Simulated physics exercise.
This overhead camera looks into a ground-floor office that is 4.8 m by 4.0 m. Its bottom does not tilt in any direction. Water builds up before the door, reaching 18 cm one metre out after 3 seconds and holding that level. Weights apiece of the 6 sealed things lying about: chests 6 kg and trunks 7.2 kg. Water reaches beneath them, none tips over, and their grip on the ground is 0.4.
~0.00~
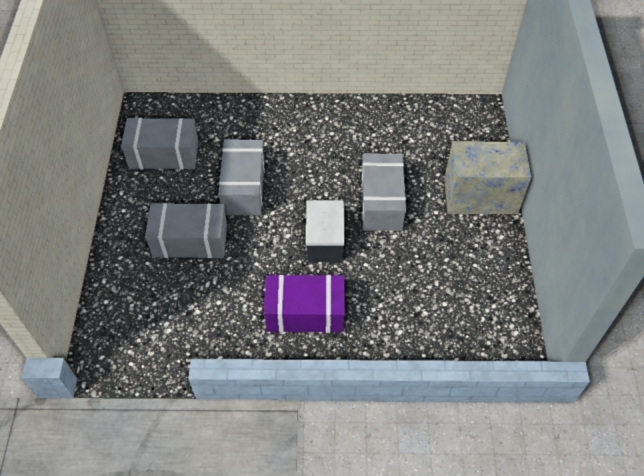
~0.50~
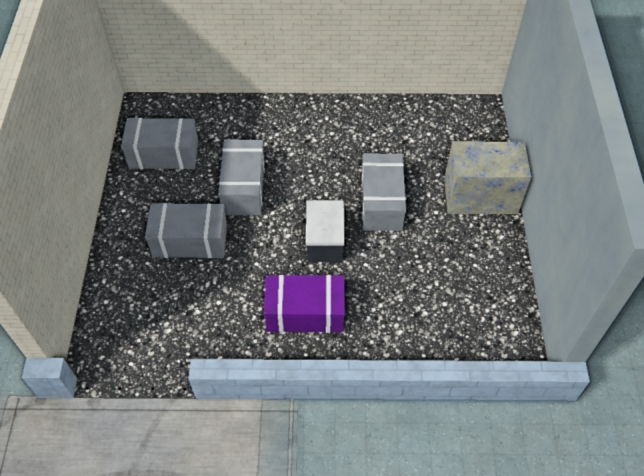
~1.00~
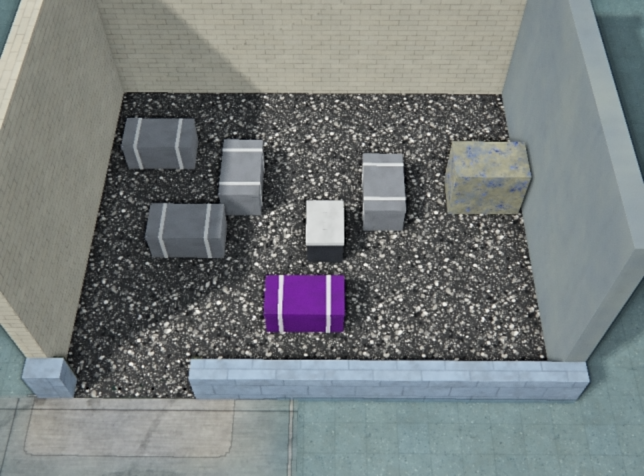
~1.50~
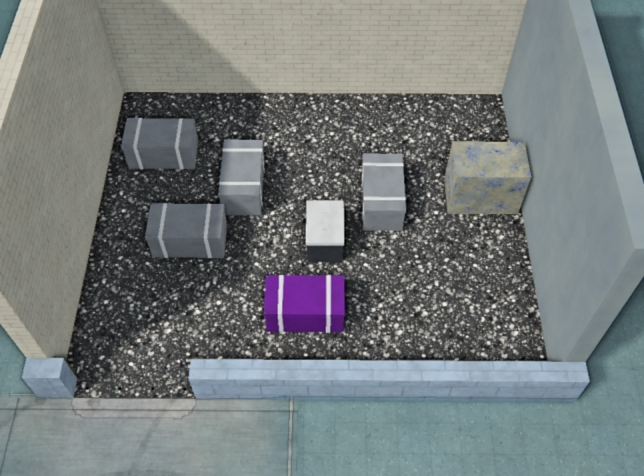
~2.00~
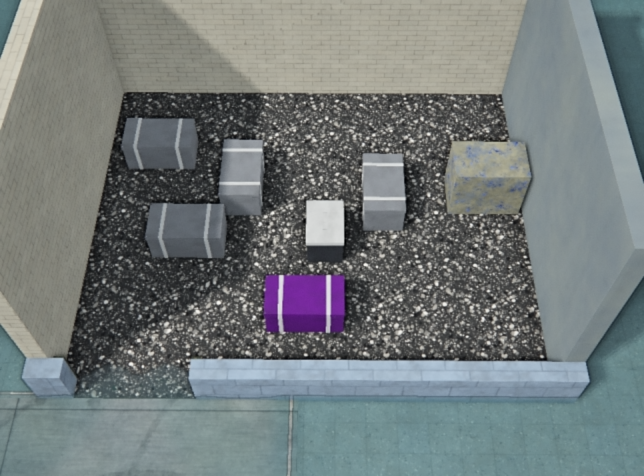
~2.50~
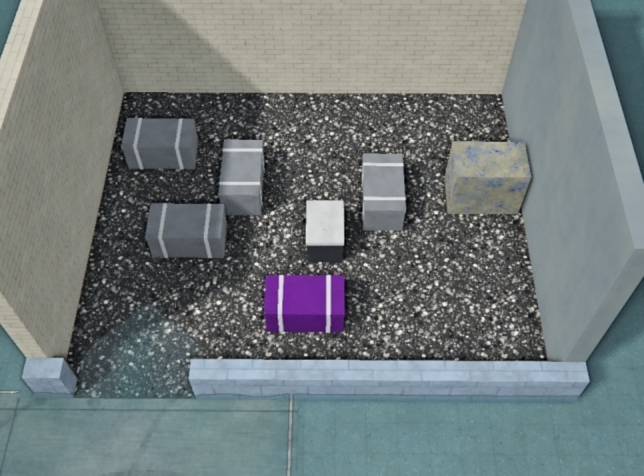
Water spreads over the pavement and begins entering the walled room while the boxes stay still.
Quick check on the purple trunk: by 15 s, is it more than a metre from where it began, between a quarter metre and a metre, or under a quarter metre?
It will shift a modest distance.
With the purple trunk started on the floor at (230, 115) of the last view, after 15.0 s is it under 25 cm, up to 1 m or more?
Answer: It covers a big distance.
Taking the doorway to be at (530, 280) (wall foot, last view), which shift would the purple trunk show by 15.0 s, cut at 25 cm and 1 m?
In that case the purple trunk goes a long way.
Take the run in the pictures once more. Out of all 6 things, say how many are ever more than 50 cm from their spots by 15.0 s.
6.
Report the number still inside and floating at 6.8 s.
The count is 3.
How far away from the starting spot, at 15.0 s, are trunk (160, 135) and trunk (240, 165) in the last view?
In that order: 350 cm, 250 cm.
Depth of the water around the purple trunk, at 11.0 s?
Around 1 cm.
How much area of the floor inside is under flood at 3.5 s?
Wet area: Approx. 3.0 m2.
After 3.5 s the purple trunk is near (305, 295), 0.0 m from its start, aground; 0 afloat.
After 6.8 s the purple trunk is near (305, 295), 0.0 m from its start, aground; 3 afloat.
After 11.0 s the purple trunk is near (305, 295), 0.0 m from its start, aground; 3 afloat.
After 15.0 s the purple trunk is near (264, 322), 0.5 m from its start, afloat; 6 afloat.
